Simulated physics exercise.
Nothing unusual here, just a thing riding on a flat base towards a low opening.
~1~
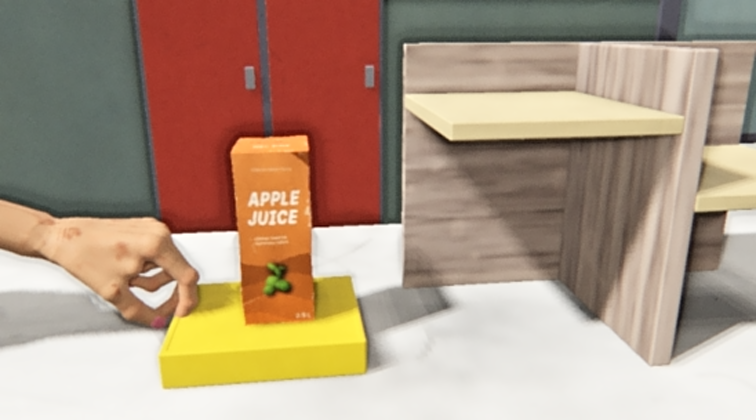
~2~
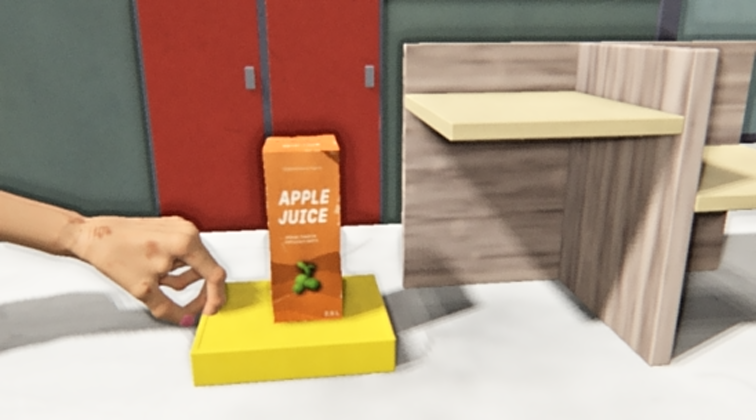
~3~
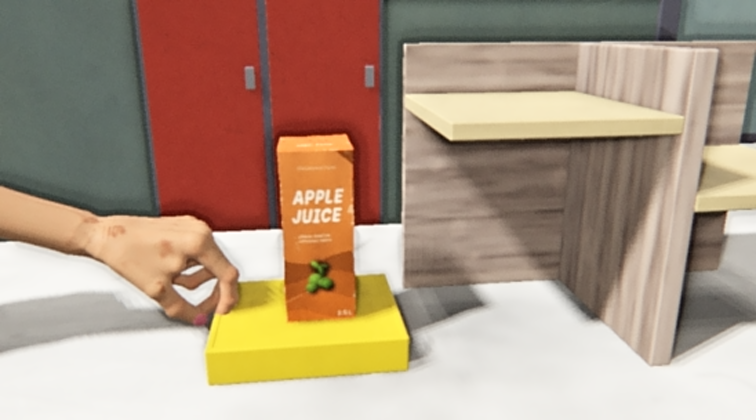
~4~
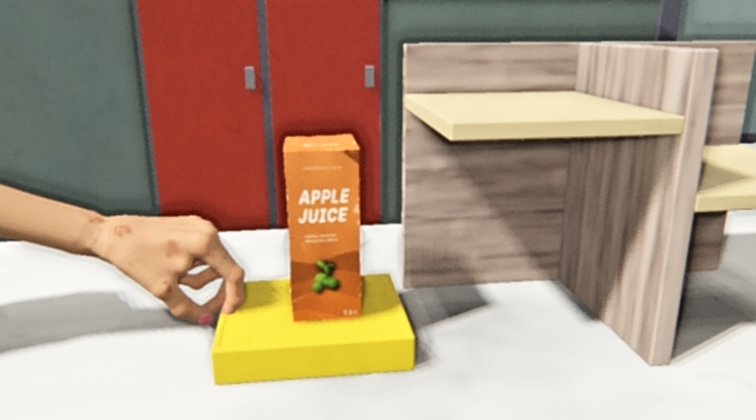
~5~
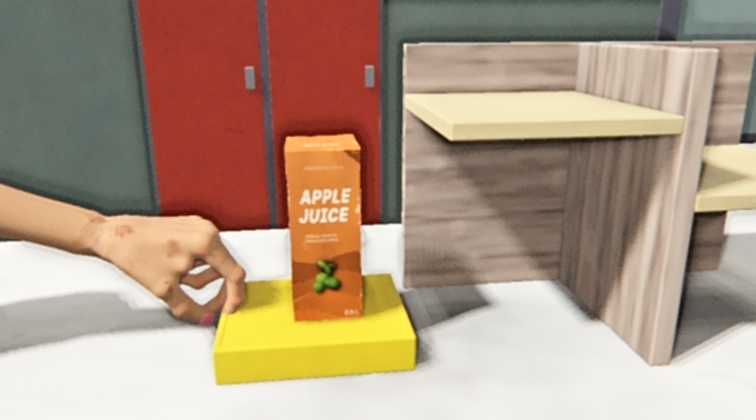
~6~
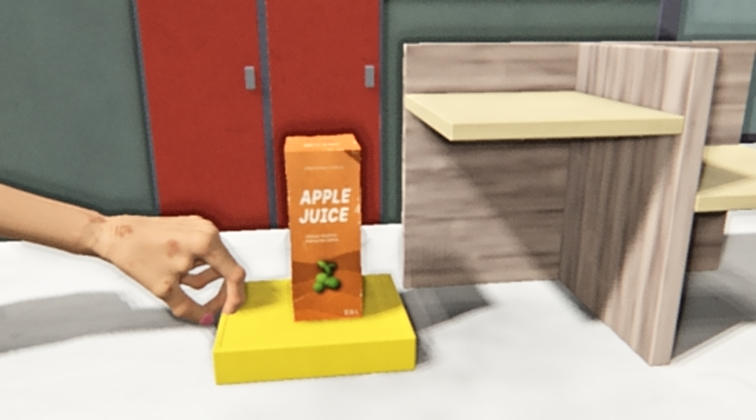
An orange apple juice carton stands upright on a flat yellow tray on a white surface, seen from the front and slightly above by a still camera. Red cabinet doors and grey-green walls are behind, with a wood-grain structure holding pale yellow shelves at right. A hand at left slides the tray and carton a short way right, slowing until all are still.
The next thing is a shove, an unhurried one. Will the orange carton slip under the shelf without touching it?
Yes, it will come through intact going in.
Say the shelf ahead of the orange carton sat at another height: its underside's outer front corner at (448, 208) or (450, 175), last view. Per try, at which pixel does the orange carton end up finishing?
It comes to rest at (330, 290) and (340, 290).
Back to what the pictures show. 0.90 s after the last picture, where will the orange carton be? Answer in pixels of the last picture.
Predicted centre: Roughly (408, 224).
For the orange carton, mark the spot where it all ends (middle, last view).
Roughly (520, 218).
Then, 0.90 s on from there, orange carton riding along near (408, 224).
In the end, the orange carton clears the shelf, near (520, 219).
